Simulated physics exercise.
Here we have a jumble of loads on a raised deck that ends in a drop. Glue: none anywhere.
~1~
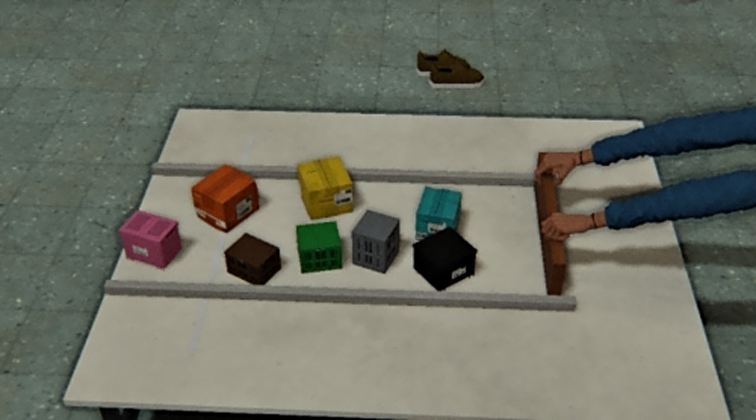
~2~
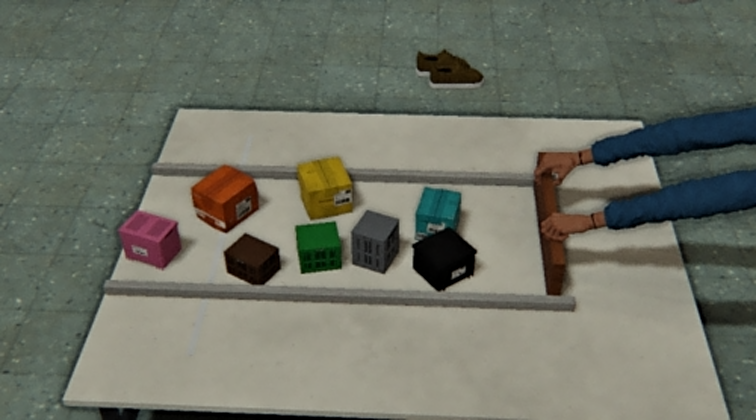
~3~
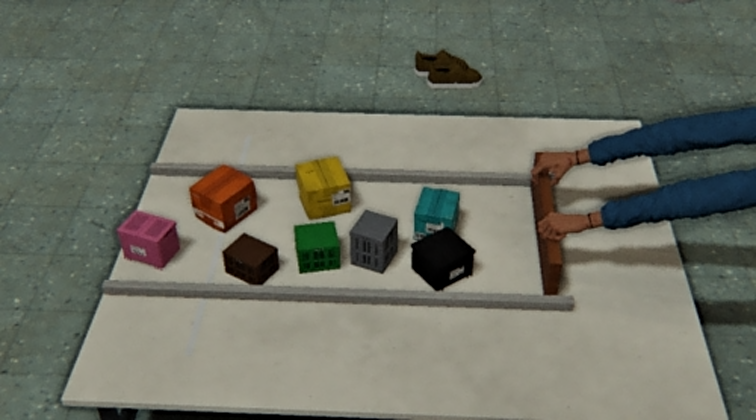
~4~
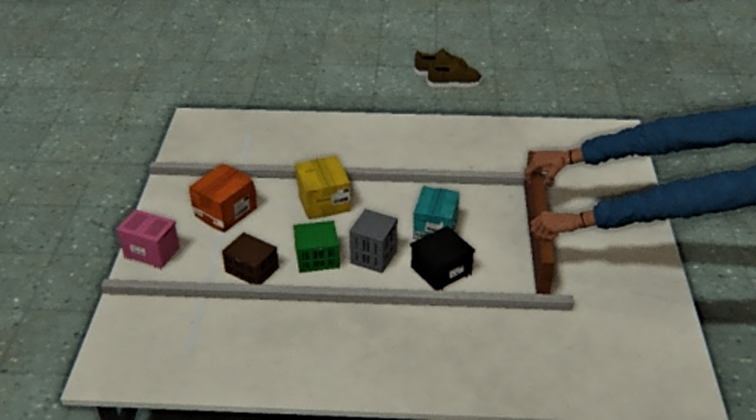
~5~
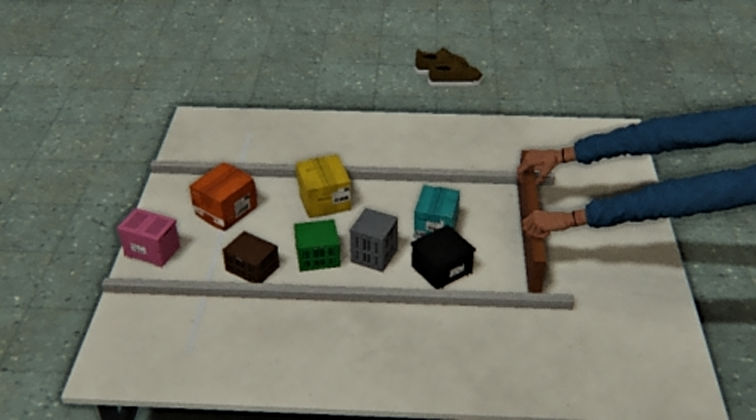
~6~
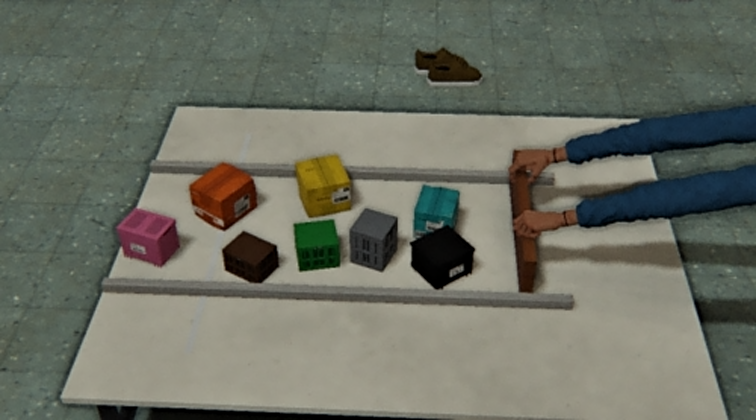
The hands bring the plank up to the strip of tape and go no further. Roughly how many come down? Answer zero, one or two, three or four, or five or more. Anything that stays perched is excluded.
One or two.
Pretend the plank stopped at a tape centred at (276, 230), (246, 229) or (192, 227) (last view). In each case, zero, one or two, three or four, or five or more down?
Taking them in turn, none at all; 1 or 2; 3 or 4.
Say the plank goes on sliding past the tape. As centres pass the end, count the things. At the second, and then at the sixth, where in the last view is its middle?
At (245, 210) for the second, at (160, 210) for the sixth.
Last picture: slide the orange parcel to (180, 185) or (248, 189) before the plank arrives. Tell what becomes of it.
Well, in both cases in turn, the orange parcel stays where it is and then stays where it is.
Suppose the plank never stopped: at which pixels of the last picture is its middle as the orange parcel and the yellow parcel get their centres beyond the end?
When the orange parcel crosses, the middle is near (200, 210); when the yellow parcel crosses, near (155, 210).
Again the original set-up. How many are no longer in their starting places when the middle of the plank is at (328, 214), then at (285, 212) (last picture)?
The first number is 6, the next one 8.
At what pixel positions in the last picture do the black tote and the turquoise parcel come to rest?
Going in order: First (179, 253), then (206, 204).
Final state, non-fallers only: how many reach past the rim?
Count of overhanging things: 2.
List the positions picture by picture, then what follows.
In the first frame, pink tote (152, 240); orange parcel (226, 198); brown crate (253, 260); plank (549, 223); tape (225, 231).
In the second frame, orange parcel (226, 199); grey crate (376, 242).
In the third frame, brown crate (251, 260); plank (545, 222).
In the fourth frame, pink tote (149, 240); green crate (317, 247).
In the fifth frame, orange parcel (224, 196); turquoise parcel (437, 214).
In the sixth frame, pink tote (149, 238); orange parcel (224, 196); brown crate (251, 258); plank (522, 220); tape (223, 228).
Soon after, none off yet; pink tote at rest near (149, 238); orange parcel at rest near (224, 196); brown crate at rest near (251, 258).
Then, none off yet; pink tote at rest near (149, 238); orange parcel at rest near (224, 196); brown crate moved about its own width near (221, 260).
Further on, none off yet; pink tote moved about its own width near (125, 230); orange parcel moved a little near (208, 198); brown crate moved well along near (146, 258).
At rest, the number that fall off is one or two; fallen, brown crate and pink tote.
